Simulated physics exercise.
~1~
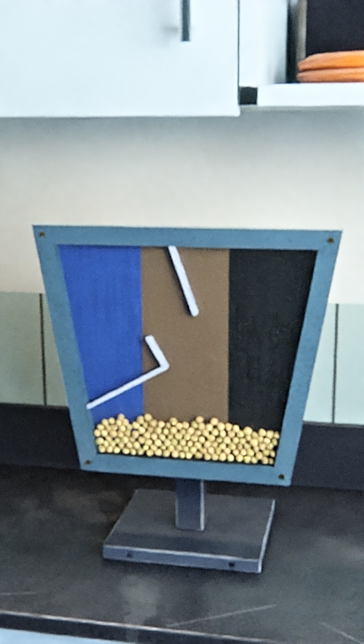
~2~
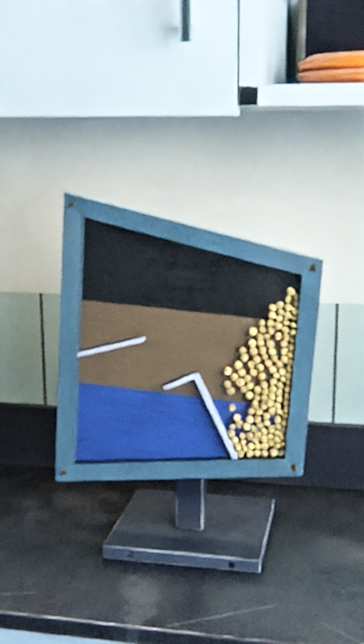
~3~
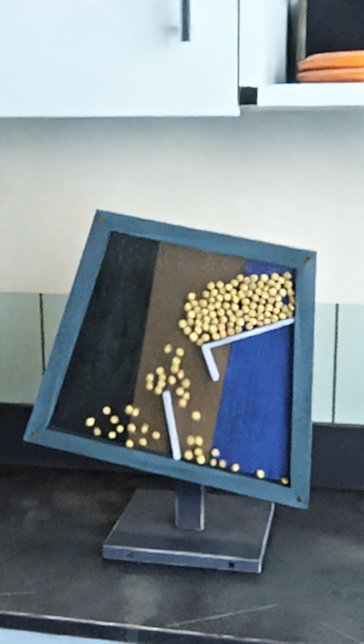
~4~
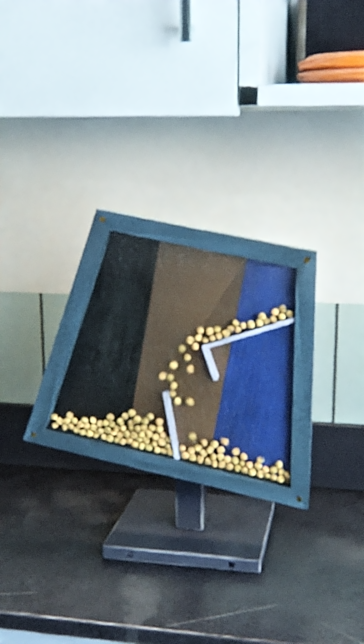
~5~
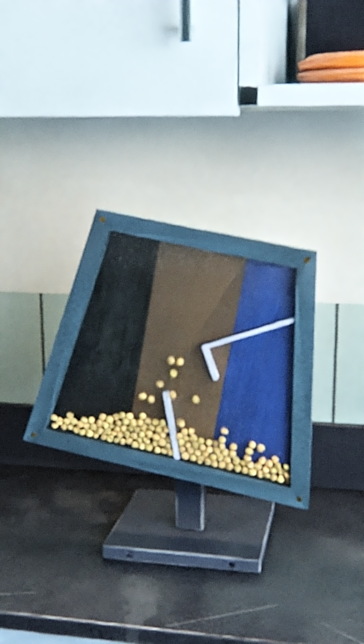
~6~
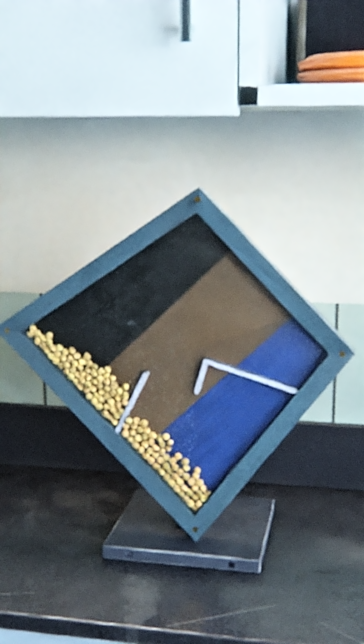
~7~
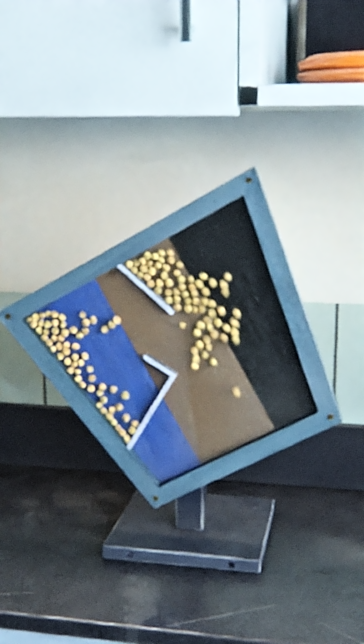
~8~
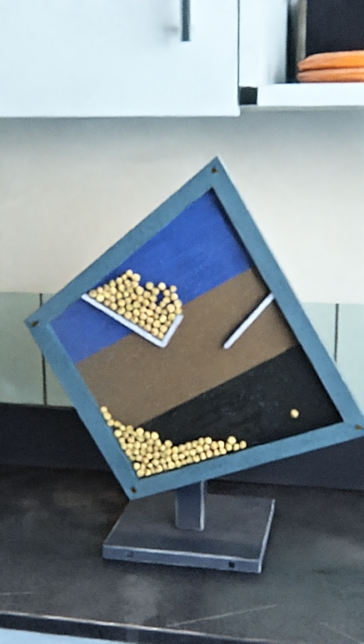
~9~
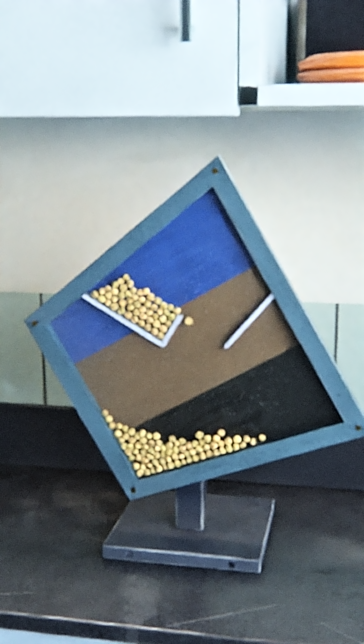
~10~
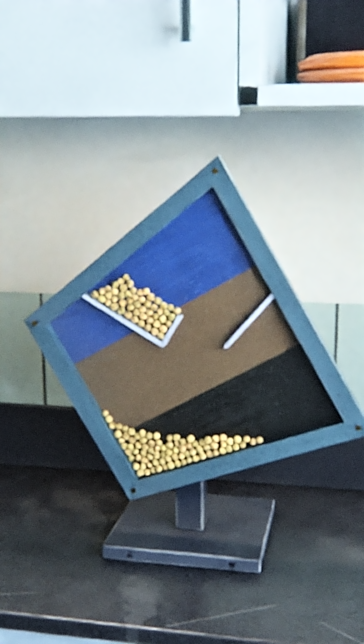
Pale beads lie along the bottom of a flat, blue-framed case on a stand, its back painted in blue, brown and black strips with white bars across them. The case turns anticlockwise until it is almost upside down, carrying the beads up the right side. They pour off the bent bar and gather along the new lower edge, on both sides of the short bar. The case then swings back clockwise past its starting position, and the beads tumble again. It stops tilted, with one heap held on the bent bar over blue and a larger one resting mostly against black in the lower corner.
